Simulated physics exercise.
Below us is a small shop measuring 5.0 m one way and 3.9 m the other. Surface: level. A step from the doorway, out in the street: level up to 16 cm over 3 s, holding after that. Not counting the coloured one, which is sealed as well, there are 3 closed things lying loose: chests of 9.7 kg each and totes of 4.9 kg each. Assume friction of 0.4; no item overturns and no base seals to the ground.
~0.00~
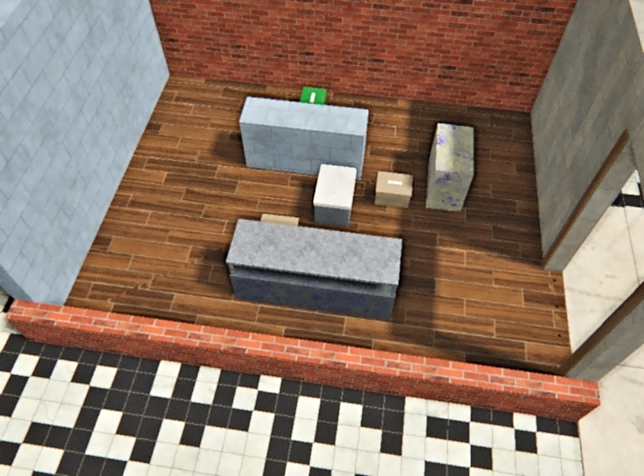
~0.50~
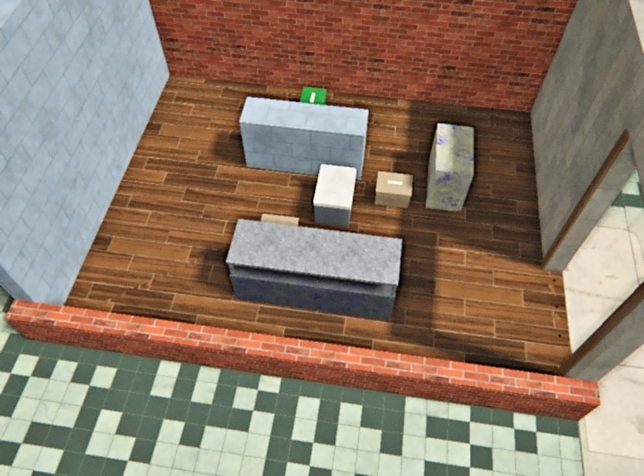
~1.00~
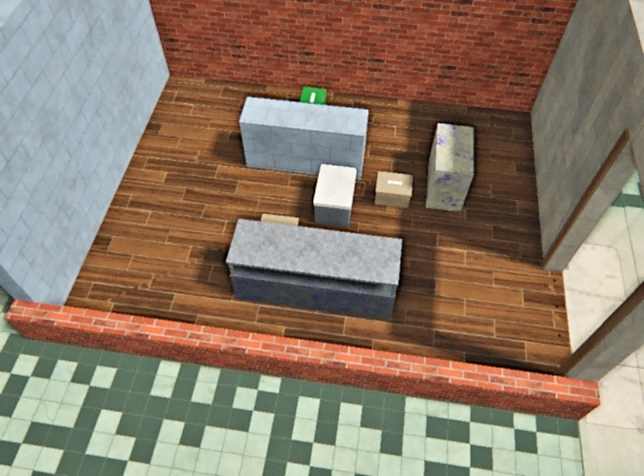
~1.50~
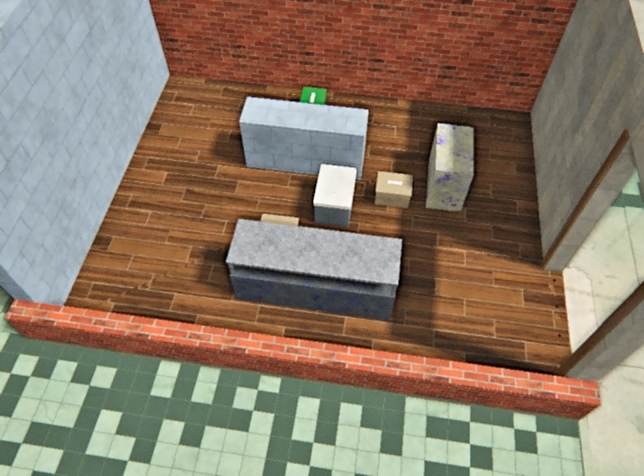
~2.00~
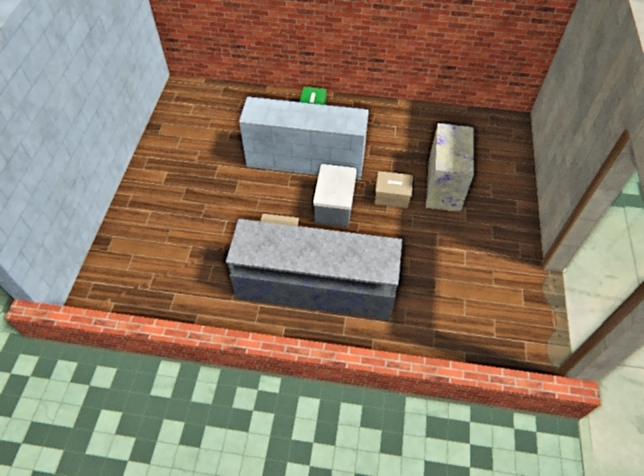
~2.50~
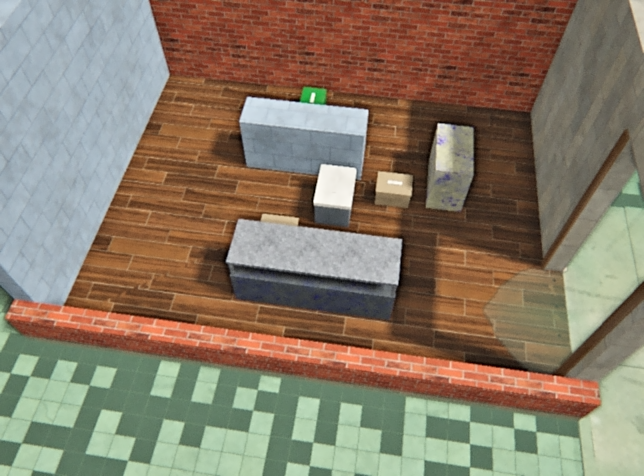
At the start, a small brick-walled shop with a wooden floor, large blocks and a few boxes stands beside dry black-and-white street tiles. Greenish water then covers the tiles outside, and a thin, pale sheet creeps through the right-hand doorway onto the floorboards, while everything inside stays still.
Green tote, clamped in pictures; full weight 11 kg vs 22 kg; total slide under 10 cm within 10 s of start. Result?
To my eye, the smaller ballast is adequate.
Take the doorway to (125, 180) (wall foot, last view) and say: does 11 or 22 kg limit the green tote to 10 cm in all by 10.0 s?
There even the lighter works.
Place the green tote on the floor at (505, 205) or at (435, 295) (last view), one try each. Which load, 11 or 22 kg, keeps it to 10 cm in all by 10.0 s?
At the first spot the lesser mass is plenty, at the second the heavier mass is required.
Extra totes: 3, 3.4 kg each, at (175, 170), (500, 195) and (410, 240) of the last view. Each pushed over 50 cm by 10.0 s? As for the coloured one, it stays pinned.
First: Beyond the limit; second: Inside the limit; third: Beyond the limit.
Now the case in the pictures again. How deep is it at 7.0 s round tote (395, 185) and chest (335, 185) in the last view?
First roughly 3 cm, second roughly 3 cm.
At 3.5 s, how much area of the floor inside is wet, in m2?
Around 2.5 m2 of it.
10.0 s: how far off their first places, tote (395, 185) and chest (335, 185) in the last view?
80 cm and 200 cm respectively.
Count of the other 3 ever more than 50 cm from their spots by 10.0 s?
Result: 2.
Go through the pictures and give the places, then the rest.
In the first frame, the green tote at (313, 98) rests on the ground; 0.0 m2 under water; 0 of 4 have shifted.
In the second frame, the green tote at (313, 98), on the bottom; 0.0 m2 under water; 0 of 4 have shifted.
In the third frame, the green tote at (313, 98), on the bottom; 0.0 m2 under water; 0 of 4 have shifted.
In the fourth frame, the green tote at (313, 98) rests on the ground; 0.0 m2 under water; 0 of 4 have shifted.
In the fifth frame, the green tote at (313, 98) rests on the ground; 0.0 m2 under water; 0 of 4 have shifted.
In the sixth frame, the green tote at (313, 98), on the bottom; 0.5 m2 under water; 0 of 4 have shifted.
After 3.5 s the green tote would be 0 cm from its start with 11 kg and 0 cm from its start with 22 kg; 0 cm of water round it then.
After 4.5 s the green tote would be 0 cm from its start with 11 kg and 0 cm from its start with 22 kg; 0 cm of water round it then.
After 7.0 s the green tote would be 0 cm from its start with 11 kg and 0 cm from its start with 22 kg; 0 cm of water round it then.
After 10.0 s the green tote would be 0 cm from its start with 11 kg and 0 cm from its start with 22 kg; 2 cm of water round it then.
